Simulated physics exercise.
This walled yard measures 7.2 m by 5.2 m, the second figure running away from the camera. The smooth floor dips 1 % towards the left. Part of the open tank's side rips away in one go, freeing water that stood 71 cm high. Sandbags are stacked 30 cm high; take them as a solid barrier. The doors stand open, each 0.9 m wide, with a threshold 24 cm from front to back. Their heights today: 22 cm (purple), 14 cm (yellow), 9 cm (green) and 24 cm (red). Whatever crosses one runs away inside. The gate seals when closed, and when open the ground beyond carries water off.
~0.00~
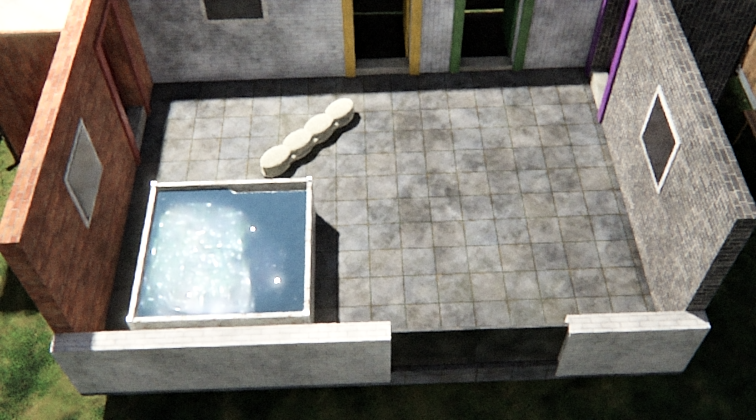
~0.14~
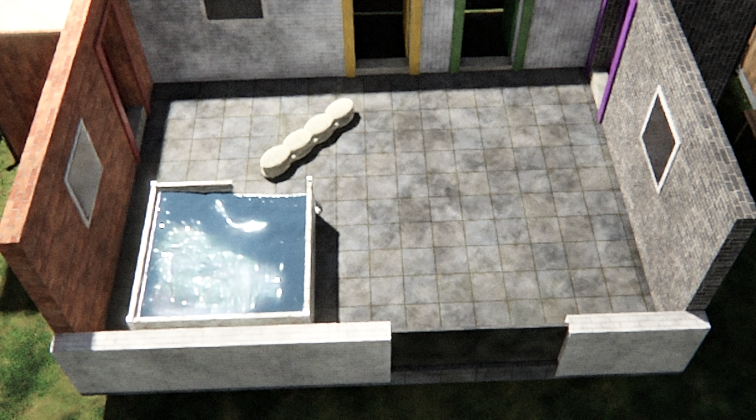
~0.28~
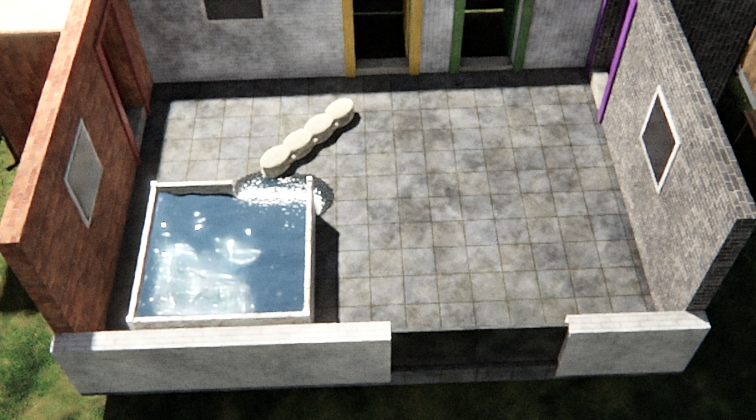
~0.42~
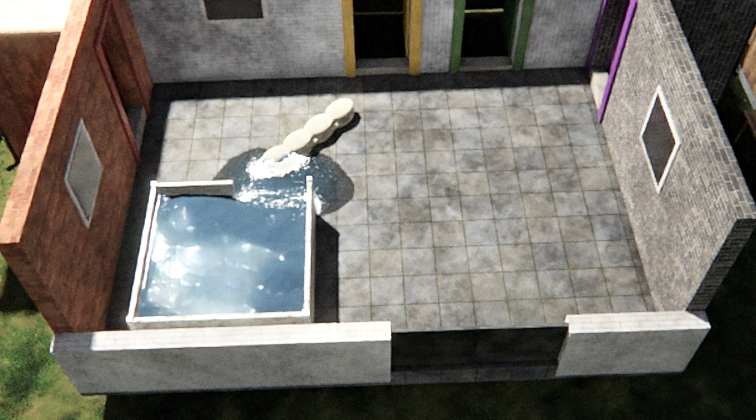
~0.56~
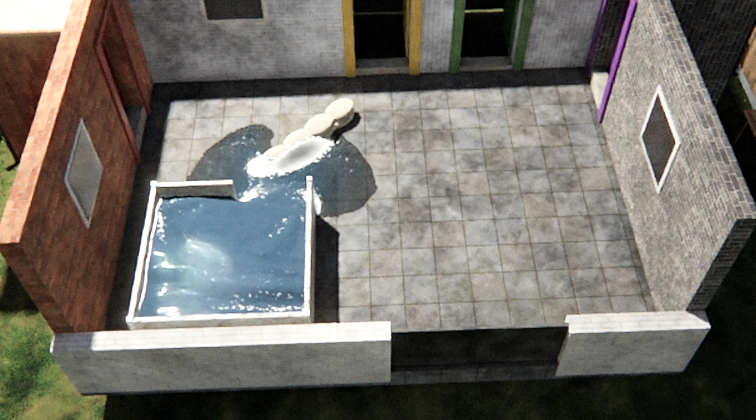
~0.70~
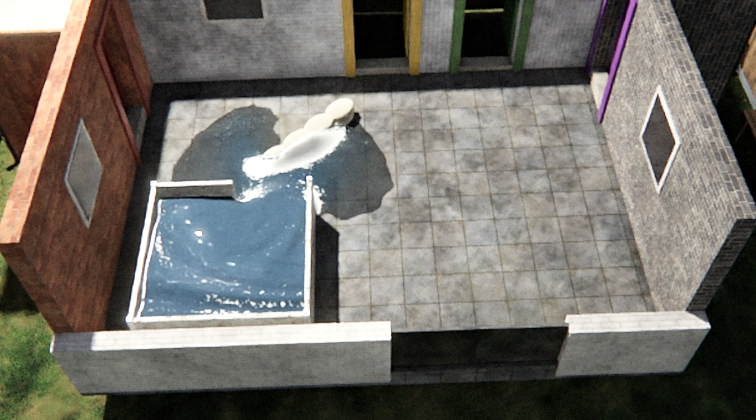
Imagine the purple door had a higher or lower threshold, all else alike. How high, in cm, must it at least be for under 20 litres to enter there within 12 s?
About 27 cm.
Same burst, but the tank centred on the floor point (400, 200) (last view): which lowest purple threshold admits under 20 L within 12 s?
About 26 cm.
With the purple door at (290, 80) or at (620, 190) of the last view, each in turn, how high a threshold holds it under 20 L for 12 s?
About 7.5 and 5.0 cm.
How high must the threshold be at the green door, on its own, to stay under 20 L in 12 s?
About 13.5 cm at green.
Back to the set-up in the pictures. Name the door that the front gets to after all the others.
It is the purple one.
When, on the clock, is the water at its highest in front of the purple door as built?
Near 2.8 s.
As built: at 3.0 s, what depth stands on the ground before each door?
Depths in cm: Purple 30, yellow 11, green 14, red 19.
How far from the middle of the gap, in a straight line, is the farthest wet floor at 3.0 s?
Some 5.6 m out.
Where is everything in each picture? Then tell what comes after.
Still water, 71 cm deep, in the open tank at (227, 249); the purple door at (607, 48) is dry, in the first frame.
The front is at a hidden place, 0.3 m from the gap on the far side; 0.3 m2 of floor is wet, 71 cm left at the back, in the second frame.
Water pours out on the far side and has run 0.8 m, to (263, 176); about 12 cm deep outside, 71 cm at the back, in the third frame.
The front is at (249, 156), 1.2 m from the gap on the far side; 1.8 m2 of floor is wet, 71 cm left at the back, in the fourth frame.
The front is at (247, 130), 1.8 m from the gap on the far side; 2.9 m2 of floor is wet, 68 cm left at the back, in the fifth frame.
The front is at (242, 111), 2.2 m from the gap on the far side; 3.9 m2 of floor is wet, 62 cm left at the back; 3.8 m in a straight line remain to the purple door at (607, 48), in the sixth frame.
After 1.4 s water covers 30 % of the floor, deepest (46 cm) near (279, 184); it has not reached the purple door.
After 3.0 s water covers 50 % of the floor, deepest (36 cm) near (569, 81); 30 cm at the purple door, 13 litres in over its 22 cm threshold.
After 12.0 s water covers 95 % of the floor, deepest (16 cm) near (103, 341); 5 cm at the purple door, 45 litres in over its 22 cm threshold.
At the purple door as built, the water arrived by 2.3 s and peaked near 30 cm at 2.8 s.
With a threshold of 24.5 cm, 30 litres would have come in within the 12 s; with 33.5 cm, 3 litres. So under 20 litres takes about 27 cm.
